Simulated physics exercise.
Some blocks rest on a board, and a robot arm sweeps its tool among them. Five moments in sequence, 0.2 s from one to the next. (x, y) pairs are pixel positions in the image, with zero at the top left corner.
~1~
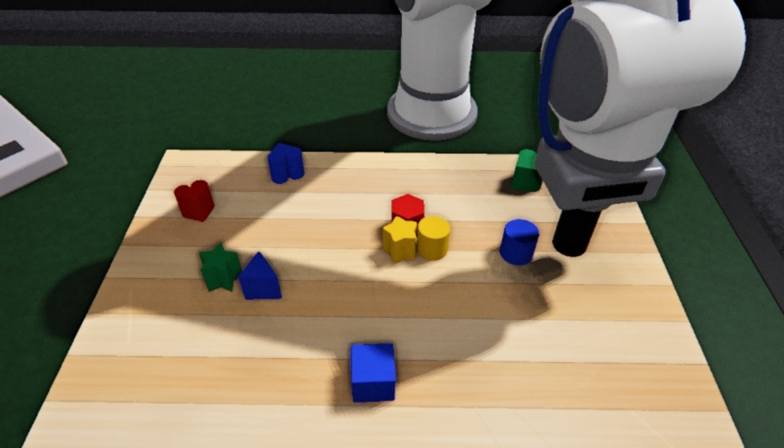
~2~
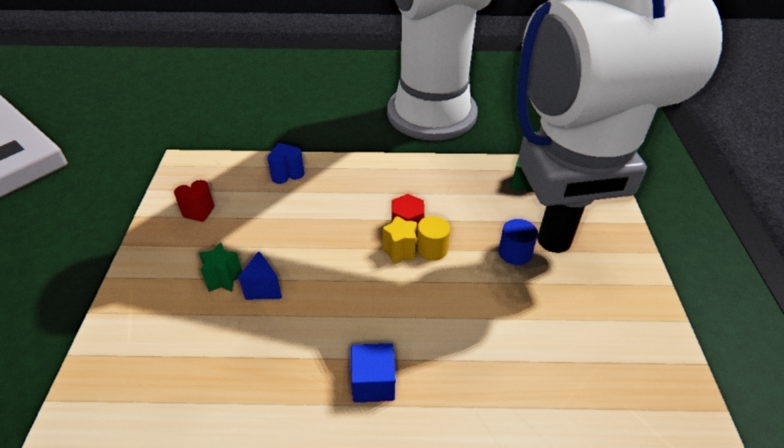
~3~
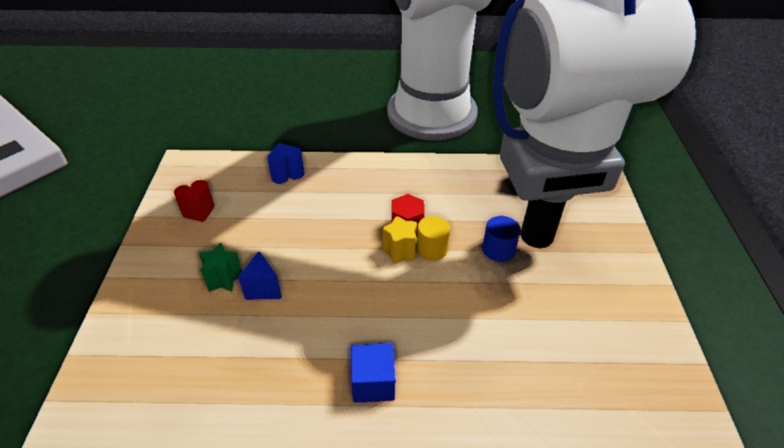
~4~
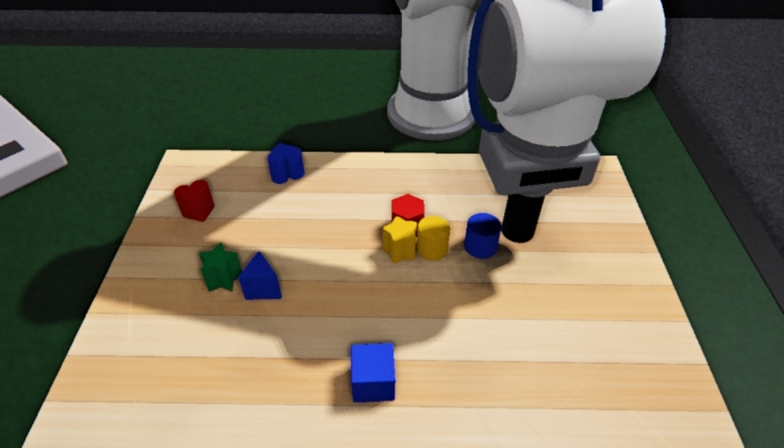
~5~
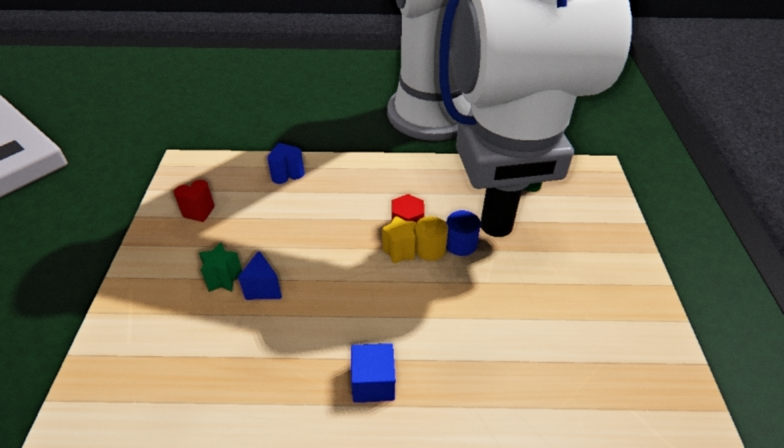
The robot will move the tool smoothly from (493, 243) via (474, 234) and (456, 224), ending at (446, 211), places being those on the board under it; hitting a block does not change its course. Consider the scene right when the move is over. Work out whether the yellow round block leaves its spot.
It will be nudged away from its spot.
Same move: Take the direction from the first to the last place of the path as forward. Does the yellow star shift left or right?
It gets pushed left.
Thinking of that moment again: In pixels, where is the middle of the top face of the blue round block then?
Around pixel (434, 216).
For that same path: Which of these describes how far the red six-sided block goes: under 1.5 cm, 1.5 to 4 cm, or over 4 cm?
Offset: Below 1.5 cm.
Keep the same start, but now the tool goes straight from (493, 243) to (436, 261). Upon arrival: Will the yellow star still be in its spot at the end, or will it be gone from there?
That block is shifted.
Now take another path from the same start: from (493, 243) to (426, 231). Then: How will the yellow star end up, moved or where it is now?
That block is shifted.
The first path, step by step. Halfway along, tool (467, 212); yellow star (384, 230); yellow round block (414, 232); blue round block (439, 217).
At the end, tool (447, 195); yellow star (383, 231); red six-sided block (403, 206), turned 20° clockwise; yellow round block (413, 234); blue round block (434, 216).
